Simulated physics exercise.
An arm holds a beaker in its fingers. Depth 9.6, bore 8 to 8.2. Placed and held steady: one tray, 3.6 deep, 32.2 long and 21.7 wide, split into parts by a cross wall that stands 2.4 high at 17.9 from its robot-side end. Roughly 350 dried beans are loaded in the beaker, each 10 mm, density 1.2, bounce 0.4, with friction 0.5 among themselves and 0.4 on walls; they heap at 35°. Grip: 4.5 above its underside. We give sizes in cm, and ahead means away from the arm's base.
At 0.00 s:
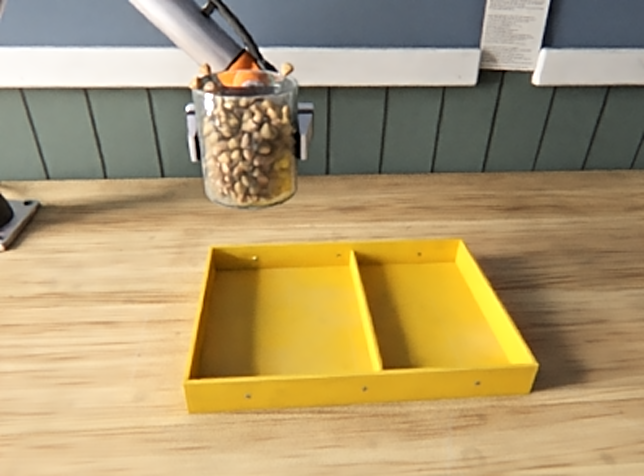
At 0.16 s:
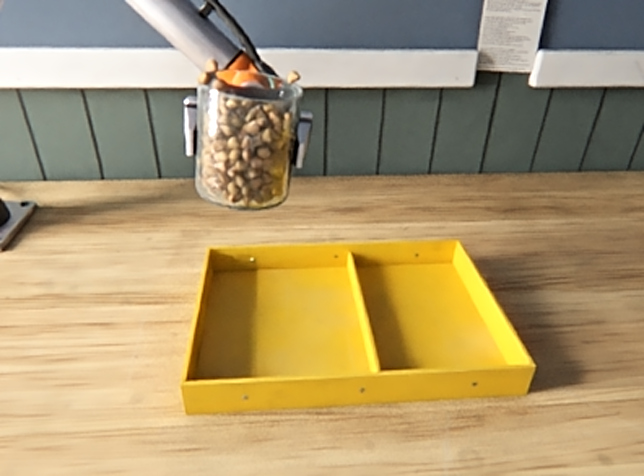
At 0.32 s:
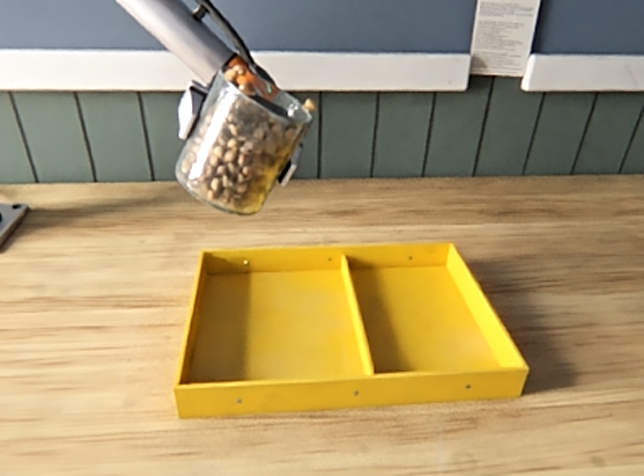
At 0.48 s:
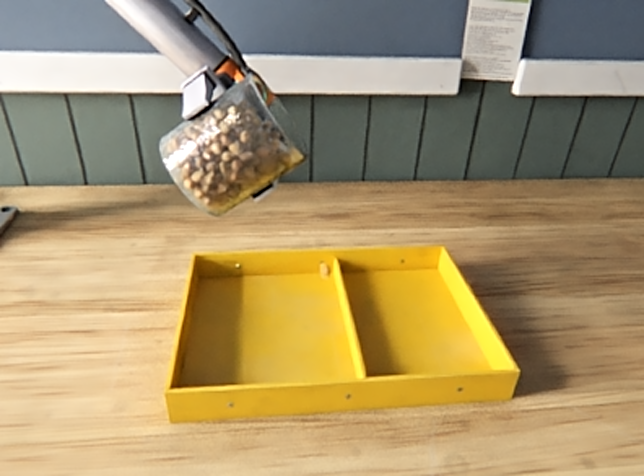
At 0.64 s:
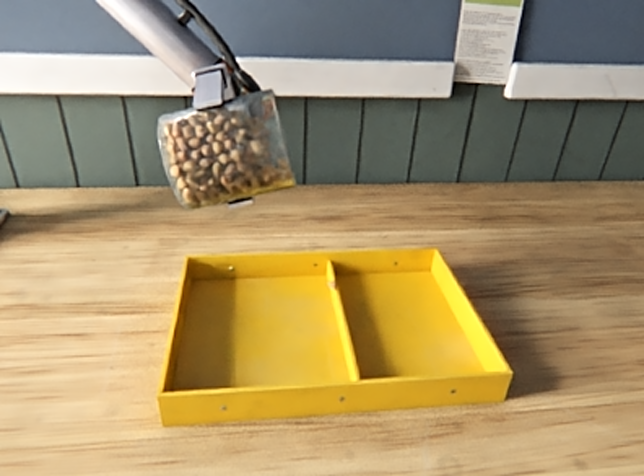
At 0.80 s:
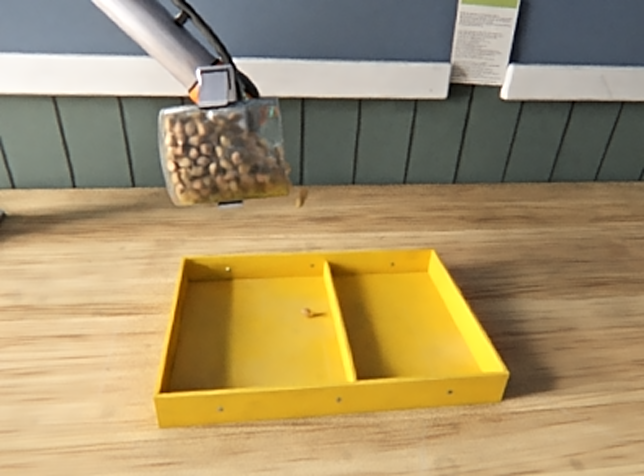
A robot arm tipped a clear beaker packed with dried beans forward until it lay nearly on its side above a yellow divided tray, and a few stray beans dropped out along the way.
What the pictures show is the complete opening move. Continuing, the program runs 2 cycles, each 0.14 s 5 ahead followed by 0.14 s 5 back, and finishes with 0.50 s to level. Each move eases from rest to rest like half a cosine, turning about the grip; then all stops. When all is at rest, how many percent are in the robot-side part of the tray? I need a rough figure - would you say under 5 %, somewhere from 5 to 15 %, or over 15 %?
I would say over 15 %.
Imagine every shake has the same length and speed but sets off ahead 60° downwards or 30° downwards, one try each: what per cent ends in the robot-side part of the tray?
10 and 20 %.
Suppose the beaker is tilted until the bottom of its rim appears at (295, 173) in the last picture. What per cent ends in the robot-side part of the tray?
I'd put it at roughly 15 %.
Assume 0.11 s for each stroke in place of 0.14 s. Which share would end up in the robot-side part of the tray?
About 20 per cent, then.
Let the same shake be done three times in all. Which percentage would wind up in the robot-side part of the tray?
In that case, some 35 per cent.
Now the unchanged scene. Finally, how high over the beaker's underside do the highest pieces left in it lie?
It reaches close to 6.0 cm in the end.
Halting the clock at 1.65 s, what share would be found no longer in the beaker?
Roughly 70 percent.
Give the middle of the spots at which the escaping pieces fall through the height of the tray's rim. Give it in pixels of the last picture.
Estimated centre near (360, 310) in pixels.
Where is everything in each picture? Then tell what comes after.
Beaker middle at (249, 140), level; upper third of the load around (248, 127), from x 195 to 290, top at y 70; 354 in the beaker, in the first picture.
Beaker middle at (247, 141), tilted 8° forward; upper third of the load around (242, 128), from x 205 to 295, top at y 65, in the second picture.
Beaker middle at (242, 144), tilted 29° forward; upper third of the load around (236, 131), from x 185 to 310, top at y 70; 353 in the beaker, 1 in flight or on a rim, in the third picture.
Beaker middle at (235, 148), tilted 55° forward; upper third of the load around (226, 133), from x 175 to 325, top at y 105; 353 in the beaker, 1 in the robot-side part, in the fourth picture.
Beaker middle at (229, 152), tilted 76° forward; upper third of the load around (215, 133), from x 170 to 335, top at y 110; 353 in the beaker, 1 in the robot-side part, in the fifth picture.
Beaker middle at (226, 153), tilted 84° forward; upper third of the load around (205, 139), from x 170 to 305, top at y 115; 351 in the beaker, 1 in the robot-side part, 2 in flight or on a rim, in the sixth picture.
By 1.22 s, tilted 84° forward, highest piece 22 above the table; 193 in the beaker, 103 in the far-side part, 50 in the robot-side part, 8 in flight or on a rim.
By 1.65 s, tilted 32° forward, highest piece 24 above the table; 154 in the far-side part, 103 in the beaker, 95 in the robot-side part, 2 in flight or on a rim.
By 2.06 s, level, highest piece 24 above the table; 154 in the far-side part, 103 in the beaker, 97 in the robot-side part.
By 3.11 s, level, highest piece 24 above the table; 154 in the far-side part, 103 in the beaker, 97 in the robot-side part.
Final count, 154 in the far-side part, 103 in the beaker, 97 in the robot-side part. That is 27 % in the robot-side part of the tray.
